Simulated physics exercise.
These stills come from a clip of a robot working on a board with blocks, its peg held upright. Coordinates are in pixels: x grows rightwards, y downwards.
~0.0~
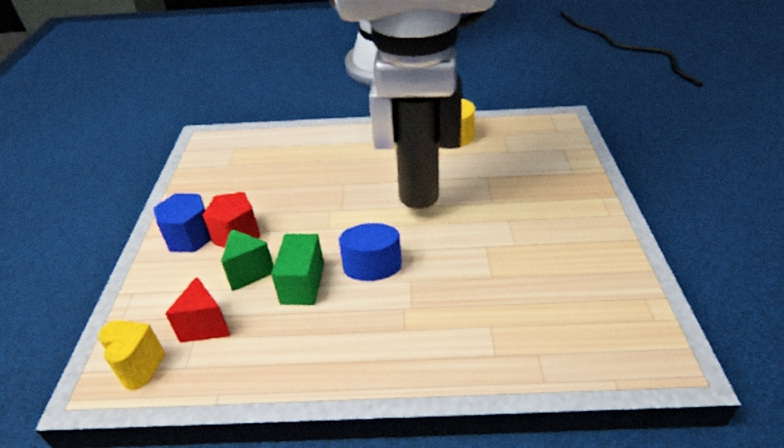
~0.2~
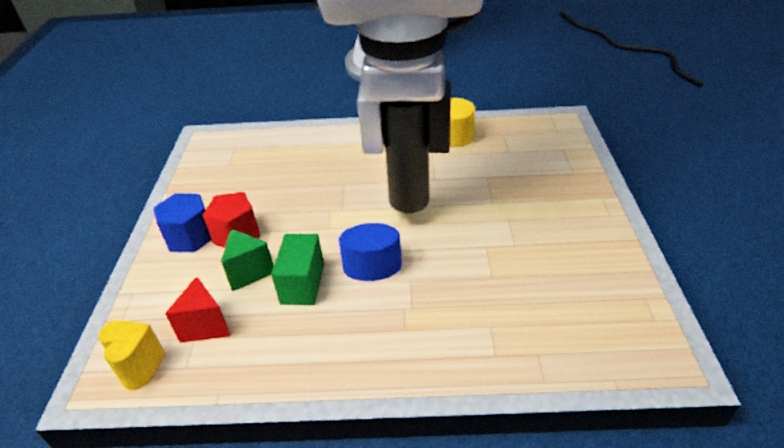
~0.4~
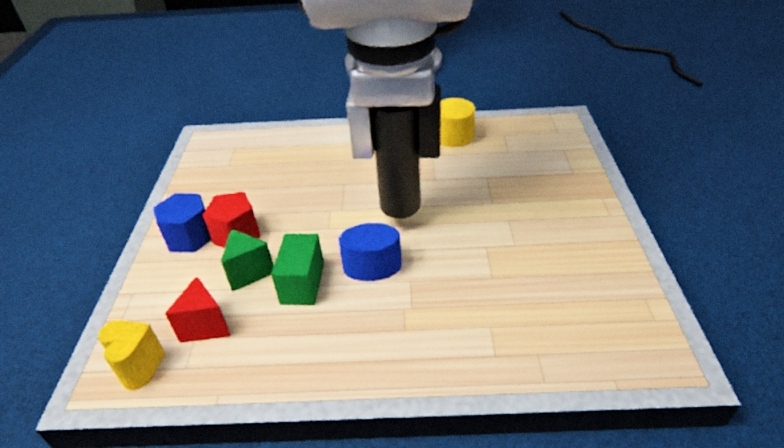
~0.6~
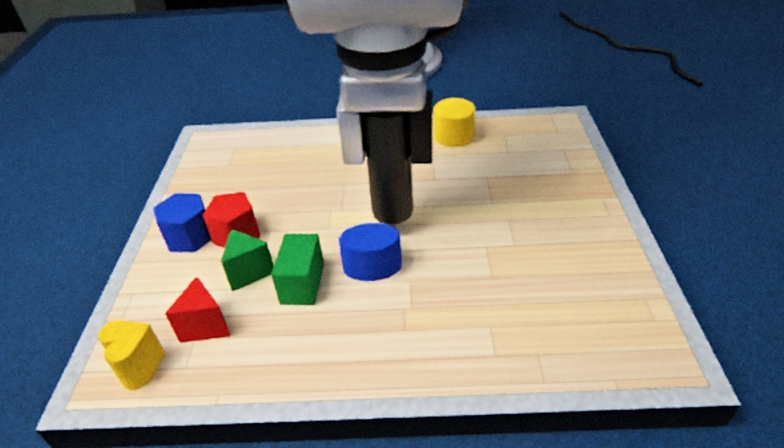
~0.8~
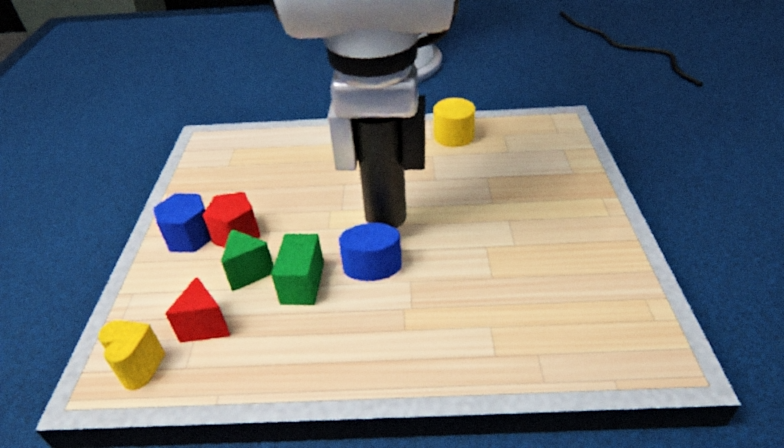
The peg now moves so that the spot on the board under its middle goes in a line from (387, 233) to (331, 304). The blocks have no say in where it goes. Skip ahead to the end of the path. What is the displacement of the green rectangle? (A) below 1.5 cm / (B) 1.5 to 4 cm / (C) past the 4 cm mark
The one that fits is A, below 1.5 cm.
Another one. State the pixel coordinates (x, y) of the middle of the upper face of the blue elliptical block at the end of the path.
It will end up at (325, 313).
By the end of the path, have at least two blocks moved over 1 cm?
No, I don't think so.
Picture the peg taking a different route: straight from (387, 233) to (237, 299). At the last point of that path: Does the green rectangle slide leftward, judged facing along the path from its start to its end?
I expect so.
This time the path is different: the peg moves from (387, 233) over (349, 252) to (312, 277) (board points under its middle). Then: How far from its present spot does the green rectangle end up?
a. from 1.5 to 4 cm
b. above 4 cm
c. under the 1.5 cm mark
That would be a.
The first path, step by step. One third of the way, peg at (368, 242); blue elliptical block at (356, 257).
Two thirds of the way, peg at (349, 265); blue elliptical block at (341, 284), turned 20° anticlockwise.
At the end, peg at (329, 290); green rectangle unmoved; blue elliptical block at (325, 313), turned 35° anticlockwise.
